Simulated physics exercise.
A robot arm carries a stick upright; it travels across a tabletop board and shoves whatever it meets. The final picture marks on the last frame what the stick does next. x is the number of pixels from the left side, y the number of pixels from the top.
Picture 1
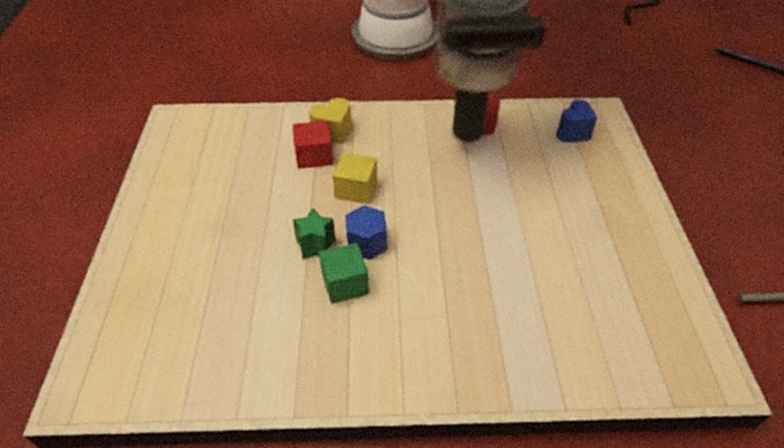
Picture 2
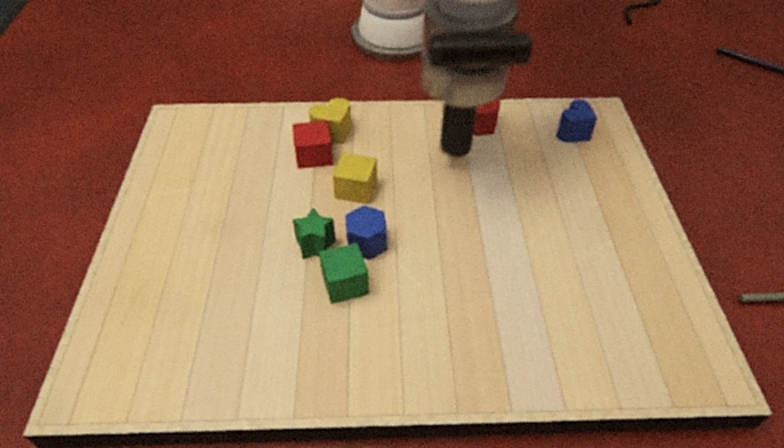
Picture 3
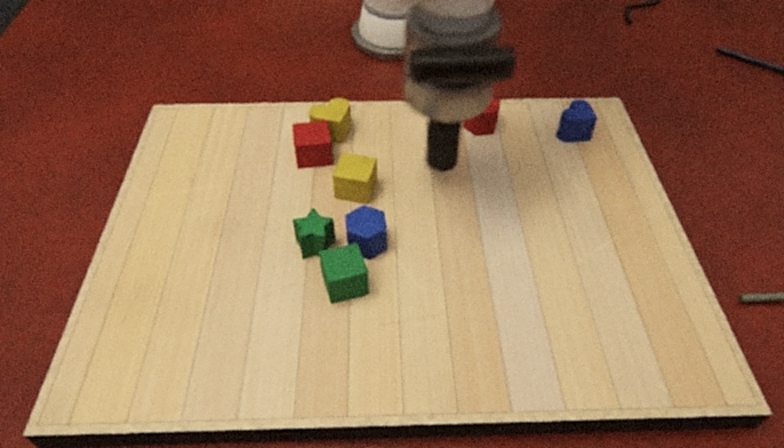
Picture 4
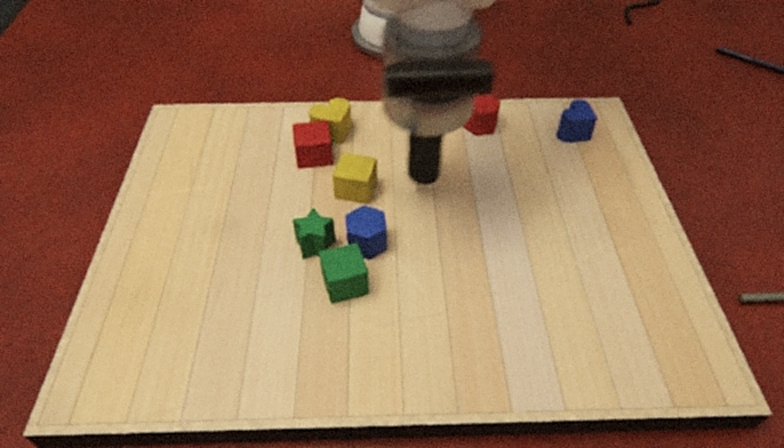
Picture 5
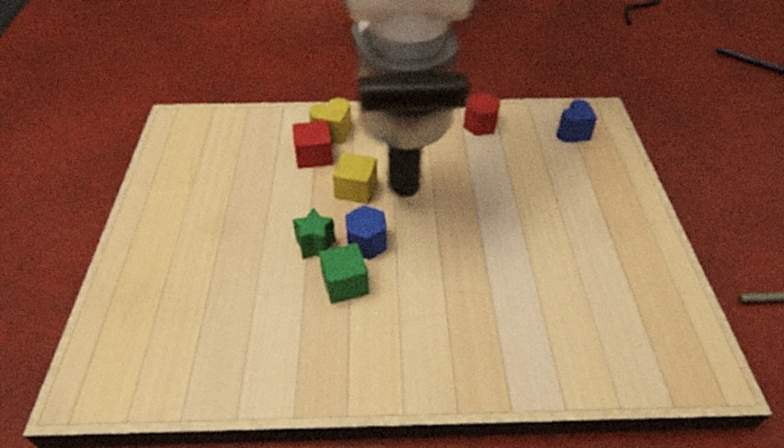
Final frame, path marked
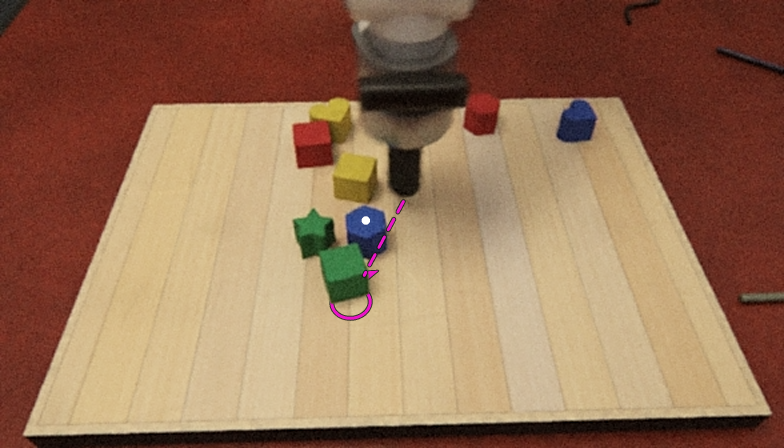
On a wooden board, a robot arm's dark stick moving left and nearer past a red block while coloured blocks stay still.
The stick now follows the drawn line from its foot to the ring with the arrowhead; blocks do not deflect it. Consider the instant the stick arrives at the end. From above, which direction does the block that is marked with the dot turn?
Spins clockwise.
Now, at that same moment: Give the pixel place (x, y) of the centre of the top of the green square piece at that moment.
The middle of its upper face should be somewhere near (307, 284).
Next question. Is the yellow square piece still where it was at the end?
Short answer: Yes.
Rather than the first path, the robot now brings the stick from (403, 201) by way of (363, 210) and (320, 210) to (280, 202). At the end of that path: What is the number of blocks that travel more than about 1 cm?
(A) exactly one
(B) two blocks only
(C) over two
A - exactly one.
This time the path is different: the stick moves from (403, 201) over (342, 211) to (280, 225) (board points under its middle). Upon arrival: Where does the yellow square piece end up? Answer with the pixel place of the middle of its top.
Roughly at (335, 164).
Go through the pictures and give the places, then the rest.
Stick tip (467, 134); block tops, green star-shaped block (313, 223); green square piece (343, 261); yellow square piece (355, 166); blue hexagon (366, 220), in the first picture.
Stick (455, 148); blocks unchanged, in the second picture.
Stick (441, 162); blocks unchanged, in the third picture.
Stick (424, 175); blocks unchanged, in the fourth picture.
Stick (404, 187); green star-shaped block (313, 223); green square piece (343, 261); yellow square piece (355, 166); blue hexagon (366, 220), in the fifth picture.
Path on the board, straight from (403, 201) to (351, 302); the dot is on the blue hexagon.
The first path, step by step. One third of the way, stick (387, 218); green square piece (339, 265); blue hexagon (356, 228), turned 15° clockwise.
Two thirds of the way, stick (369, 252); green star-shaped block (304, 224), turned 35° clockwise; green square piece (315, 279), turned 60° anticlockwise; blue hexagon (328, 245), turned 65° clockwise.
At the end, stick (350, 288); green star-shaped block (303, 224), turned 40° clockwise; green square piece (307, 284), turned 70° anticlockwise; yellow square piece in place; blue hexagon (322, 248), turned 85° clockwise.
